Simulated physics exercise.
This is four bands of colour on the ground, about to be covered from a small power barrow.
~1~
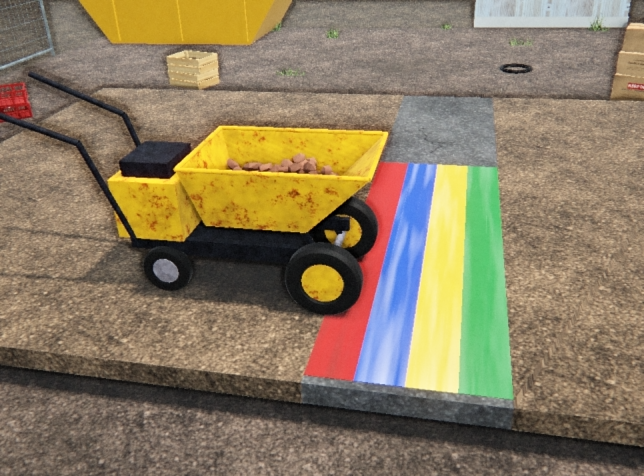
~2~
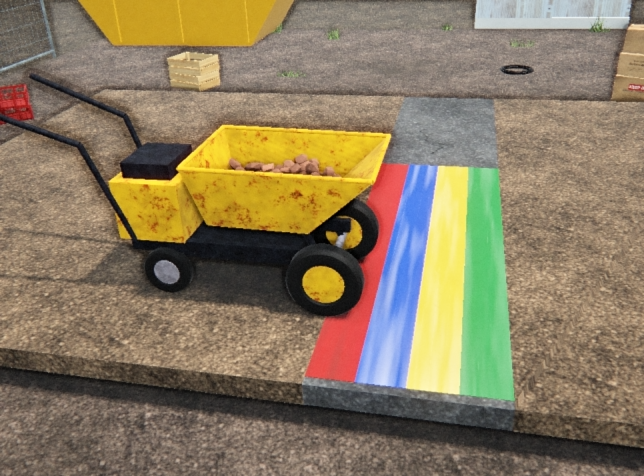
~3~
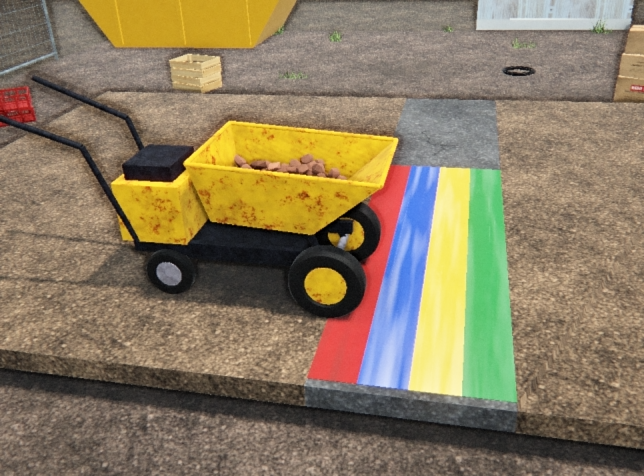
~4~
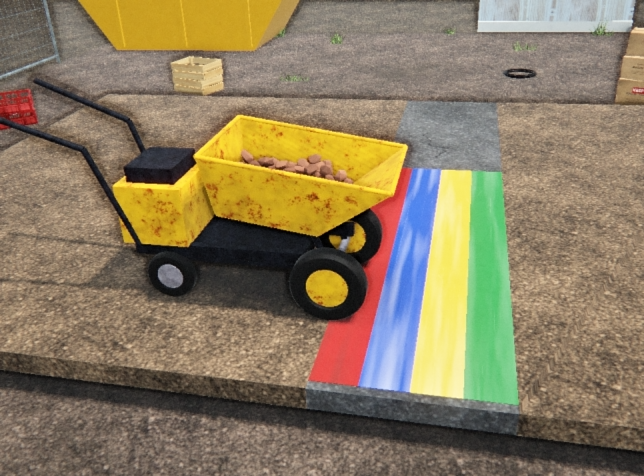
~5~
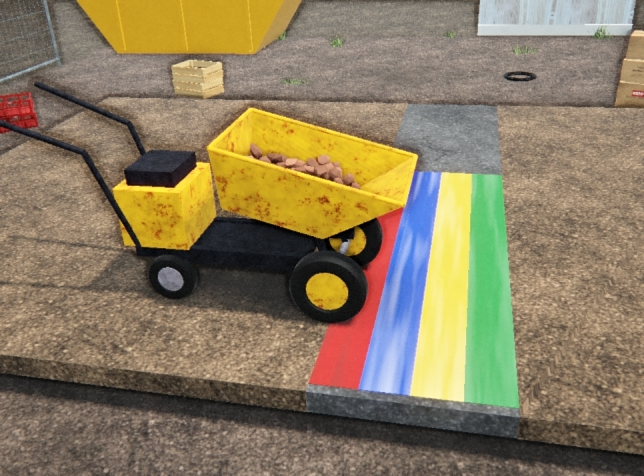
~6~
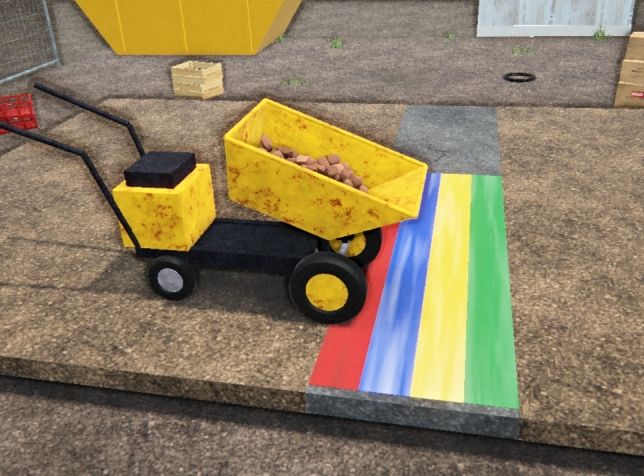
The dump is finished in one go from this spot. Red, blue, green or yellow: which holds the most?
The green strip carries the most.
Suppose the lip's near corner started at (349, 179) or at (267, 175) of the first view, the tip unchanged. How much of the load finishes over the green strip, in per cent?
In turn 30 and 10 in a hundred.
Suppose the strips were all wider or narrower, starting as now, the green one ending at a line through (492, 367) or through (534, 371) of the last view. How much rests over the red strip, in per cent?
First some 0, then 0 per cent.
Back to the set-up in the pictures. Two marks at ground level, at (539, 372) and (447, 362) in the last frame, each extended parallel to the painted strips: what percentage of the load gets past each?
Roughly 20 per cent, and 70 per cent.
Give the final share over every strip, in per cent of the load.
In per cent, red strip 0, blue strip 0, yellow strip 5 and green strip 35.
Just after the last frame, skip tipped steeply; every one in the skip.
A moment on, skip tipped right over; roughly two thirds in the skip; about a tenth over the yellow strip; roughly a third over the green strip; just a few off the paint.
Further on, skip tipped right over; roughly a quarter in the skip; about a tenth over the yellow strip; roughly a third over the green strip; roughly a third off the paint.
When it is over, skip tipped right over; roughly a quarter in the skip; not one over the red strip; not one over the blue strip; about a tenth over the yellow strip; roughly a third over the green strip; roughly a third off the paint.
